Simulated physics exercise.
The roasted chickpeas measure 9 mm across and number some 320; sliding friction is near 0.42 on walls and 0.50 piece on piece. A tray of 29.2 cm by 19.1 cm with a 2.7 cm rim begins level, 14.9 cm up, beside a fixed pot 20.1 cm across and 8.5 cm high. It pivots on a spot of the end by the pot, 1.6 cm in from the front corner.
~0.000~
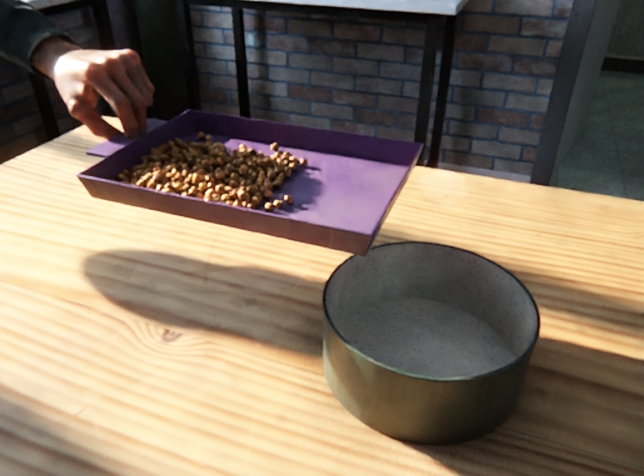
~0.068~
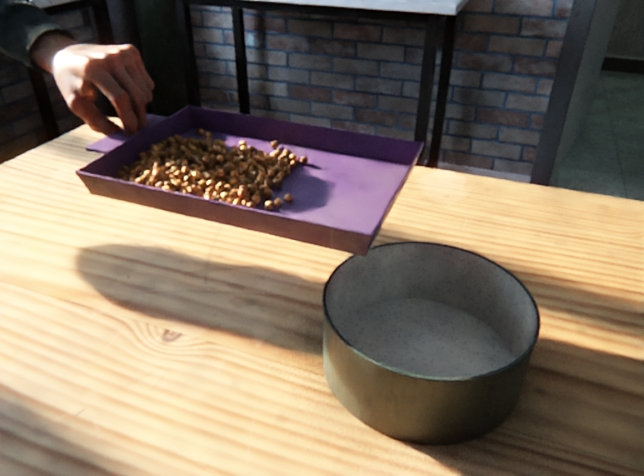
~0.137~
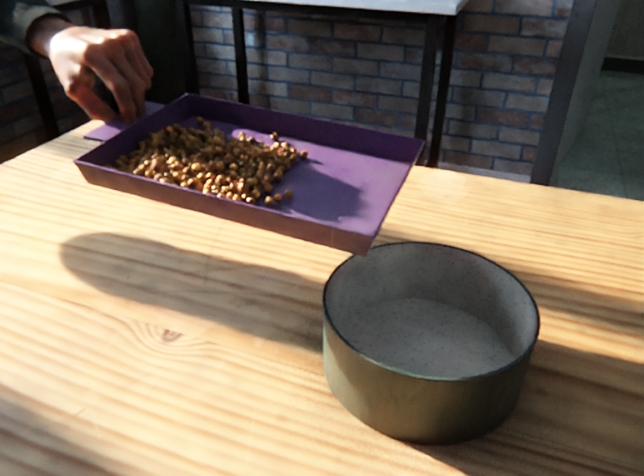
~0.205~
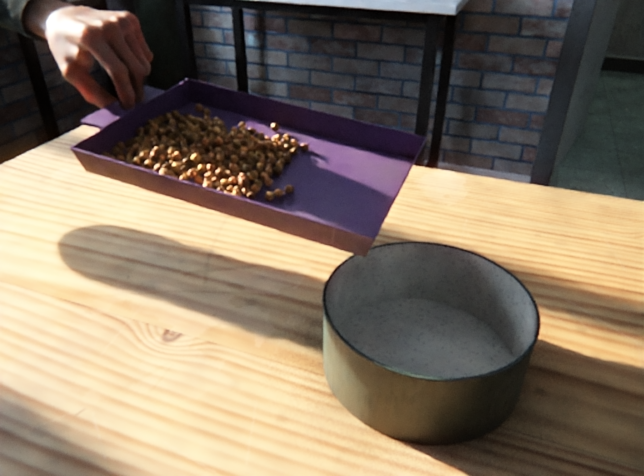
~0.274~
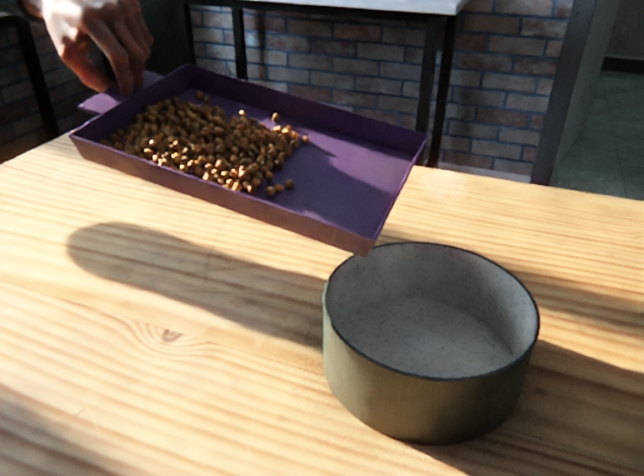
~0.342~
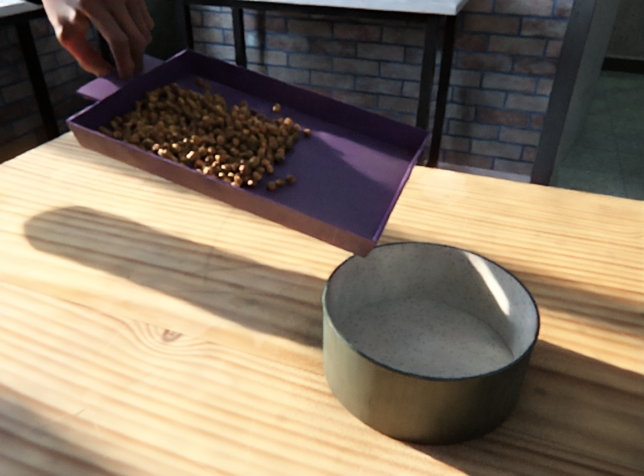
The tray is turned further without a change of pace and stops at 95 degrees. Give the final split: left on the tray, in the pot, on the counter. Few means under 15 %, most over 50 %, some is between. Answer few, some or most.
Tray few, pot most, counter few.
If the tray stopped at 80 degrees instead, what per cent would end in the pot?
It would be near 75 per cent.
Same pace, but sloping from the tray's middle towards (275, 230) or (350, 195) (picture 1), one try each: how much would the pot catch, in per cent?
About 40 and 75 per cent.
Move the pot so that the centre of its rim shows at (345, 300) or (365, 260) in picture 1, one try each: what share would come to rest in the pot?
Some 70 and 5 per cent.
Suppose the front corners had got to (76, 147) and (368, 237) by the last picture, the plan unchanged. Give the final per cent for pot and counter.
Pot 35, counter 65.
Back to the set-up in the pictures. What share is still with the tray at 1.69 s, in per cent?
About 95 per cent.
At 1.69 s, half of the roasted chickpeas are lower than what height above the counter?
Some 22 cm.
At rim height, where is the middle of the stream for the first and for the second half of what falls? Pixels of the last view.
First near (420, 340), later near (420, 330).
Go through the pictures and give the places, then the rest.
The first picture shows tray tilt 0 degrees, front corners at (86, 173) and (366, 229); middle of the pieces at (205, 175); pot at (429, 299).
The second picture shows tray tilt 1 degrees, front corners at (85, 170) and (367, 229); middle of the pieces at (205, 172).
The third picture shows tray tilt 4 degrees, front corners at (83, 159) and (368, 230), lowest corner right front; middle of the pieces at (204, 164).
The fourth picture shows tray tilt 7 degrees, front corners at (81, 146) and (369, 232), lowest corner right front; middle of the pieces at (203, 154).
The fifth picture shows tray tilt 10 degrees, front corners at (79, 133) and (370, 233), lowest corner right front; middle of the pieces at (203, 144).
The sixth picture shows tray tilt 13 degrees, front corners at (77, 121) and (372, 234), lowest corner right front; middle of the pieces at (203, 135); pot at (429, 299). The tray's pace is about 45 degrees a second.
Then, at 1.15 s, tilt 51 degrees; the tray holds 100 %, the pot 0 %.
After 1.69 s, tilt 77 degrees; the tray holds 95 %, the pot 5 %.
After 2.28 s, tilt 95 degrees; the tray holds 5 %, the pot 90 %.
In the end, at 3.1 s, tray 0 %, pot 100 %, counter 0 %.
